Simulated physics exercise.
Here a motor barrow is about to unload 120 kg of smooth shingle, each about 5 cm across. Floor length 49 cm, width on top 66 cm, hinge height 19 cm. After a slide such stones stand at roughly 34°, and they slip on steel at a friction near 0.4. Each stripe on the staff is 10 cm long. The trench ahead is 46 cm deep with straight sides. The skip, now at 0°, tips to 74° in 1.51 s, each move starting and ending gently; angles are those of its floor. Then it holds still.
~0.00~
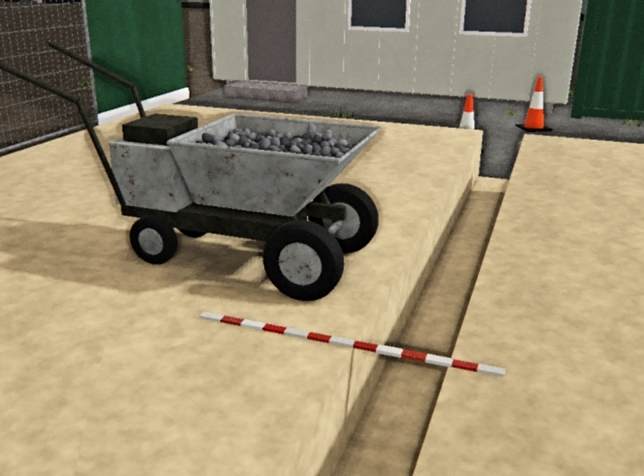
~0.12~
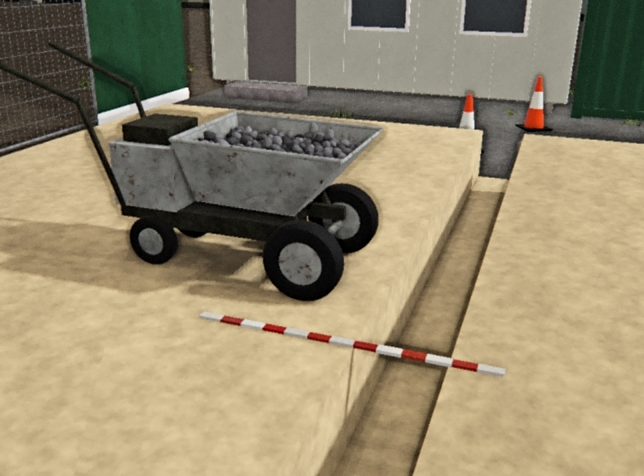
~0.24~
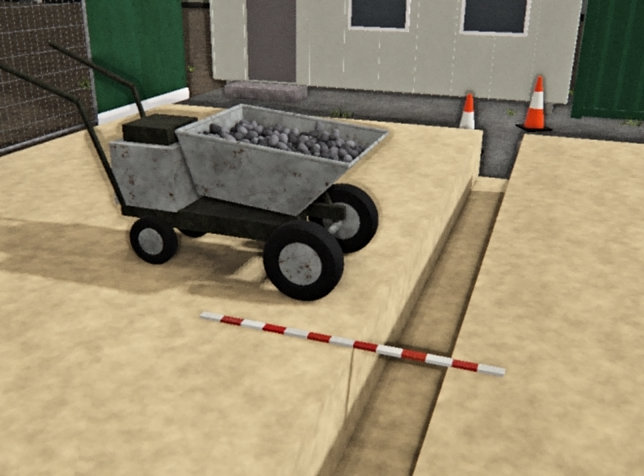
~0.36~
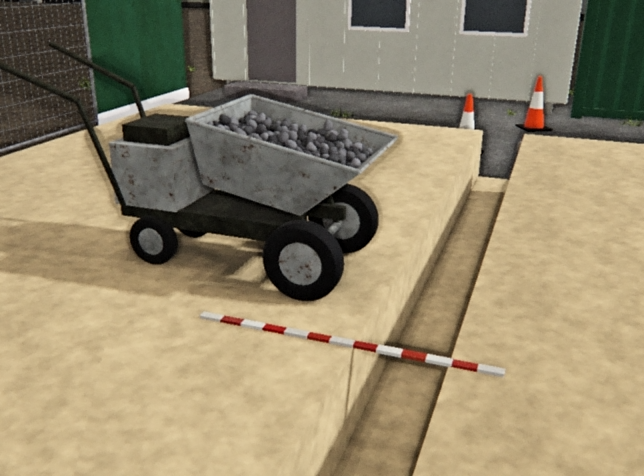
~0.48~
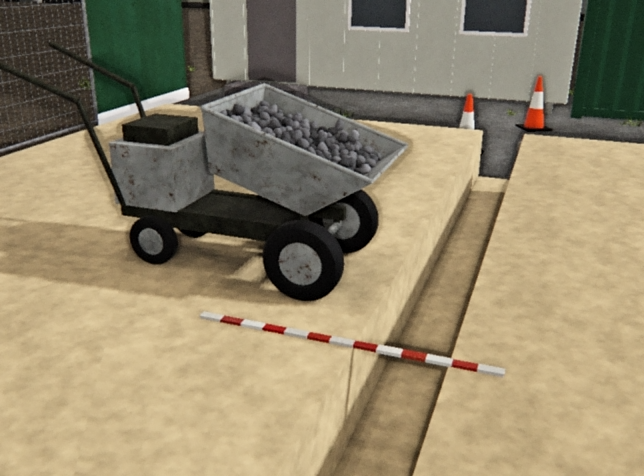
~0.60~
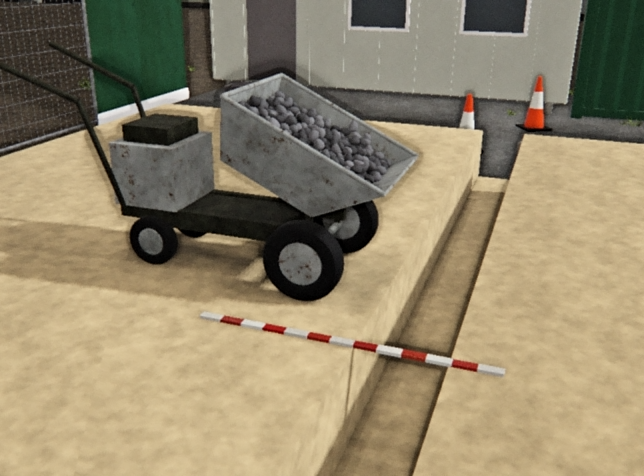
On a sandy work yard seen from slightly above by a still camera, a narrow straight trench runs toward a pale building with green panels on either side. A grey motor barrow loaded with grey stones stands at left, near a red-and-white staff lying across the trench and two orange-and-white cones behind. The barrow's skip, level at first, tilts steadily steeper toward the right, its rear rising while the wheels stay put.
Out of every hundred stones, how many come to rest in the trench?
About 57 per cent.
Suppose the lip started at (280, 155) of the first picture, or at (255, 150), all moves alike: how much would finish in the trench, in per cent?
Near 100 per cent from the first place, 80 from the second.
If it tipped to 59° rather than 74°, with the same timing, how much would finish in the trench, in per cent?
In that case some 65 per cent.
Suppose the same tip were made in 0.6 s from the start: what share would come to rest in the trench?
It would be near 40 per cent.
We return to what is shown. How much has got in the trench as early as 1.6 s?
About 35 per cent by then.
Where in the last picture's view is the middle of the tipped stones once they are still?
Near (458, 360).
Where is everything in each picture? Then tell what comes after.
The skip is at 0°, its lip at (339, 161); the top of the load is at (296, 139), in the first frame.
The skip is at 1°, its lip at (342, 162); the top of the load is at (274, 134); the stones move at 0.2 m/s on average, in the second frame.
Lip at (349, 166), floor tilted 5°, highest stones at (252, 129); the stones move at 0.3 m/s on average, in the third frame.
Lip at (360, 172), floor tilted 11°, highest stones at (249, 121); the stones move at 0.4 m/s on average, in the fourth frame.
The skip is at 18°, its lip at (372, 182); the top of the load is at (257, 111); the stones move at 0.5 m/s on average, in the fifth frame.
The skip is at 26°, its lip at (384, 195); the top of the load is at (272, 101); the stones move at 0.6 m/s on average, in the sixth frame.
After 1.1 s the floor is at 62°; 99 % in the skip, 1 % in the trench; the foremost stones are at (438, 240).
After 1.6 s the floor is at 74°; 30 % in the skip, 35 % in the trench, 35 % past the trench; the foremost stones are at (591, 316).
After 2.0 s the floor is at 74°; 6 % in the skip, 50 % in the trench, 43 % past the trench; the foremost stones are past the picture's edge.
After 3.9 s the floor is at 74°; 0 % in the skip, 57 % in the trench, 43 % past the trench; the foremost stones are past the picture's edge.
